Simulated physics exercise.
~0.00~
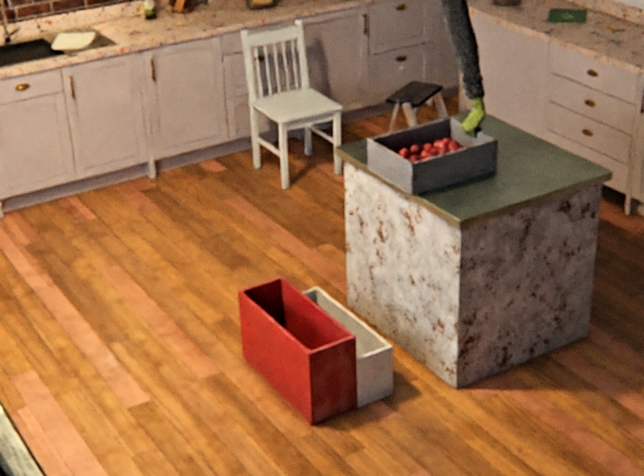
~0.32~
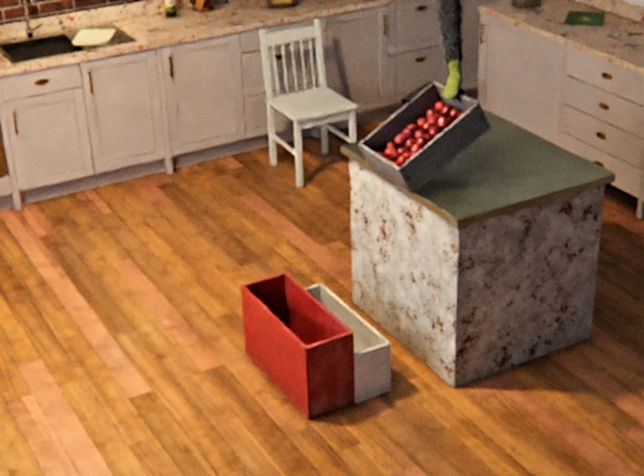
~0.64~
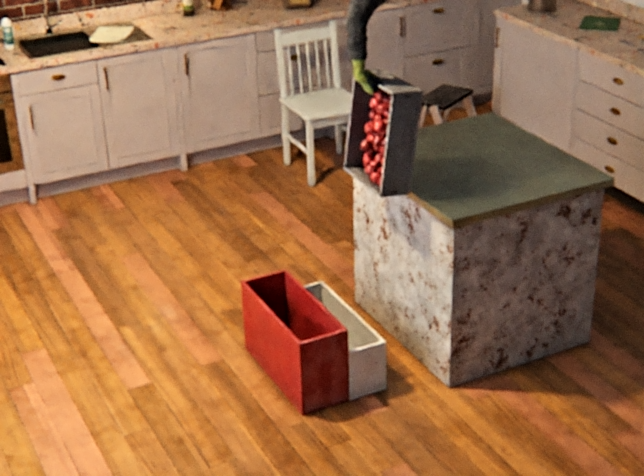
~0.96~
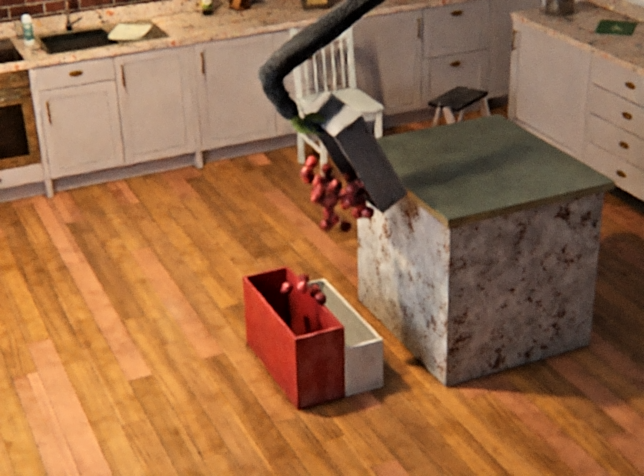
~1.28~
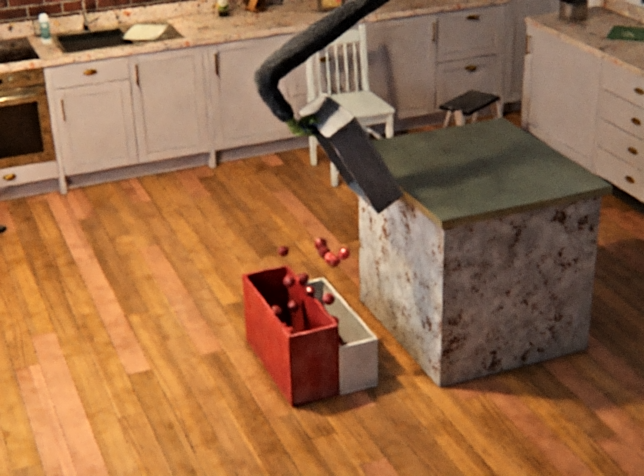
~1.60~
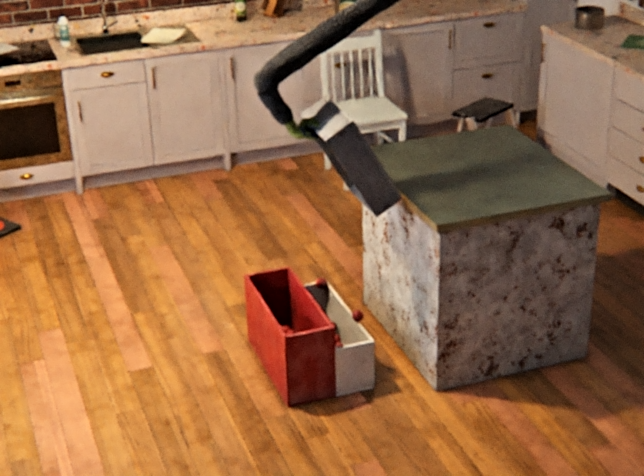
We see a gloved dark arm tilt a grey crate of red apples leftward off a green-topped kitchen island until the apples tumble toward a red tub and a white box below, leaving the crate steeply tipped and a few apples visible in the white box.
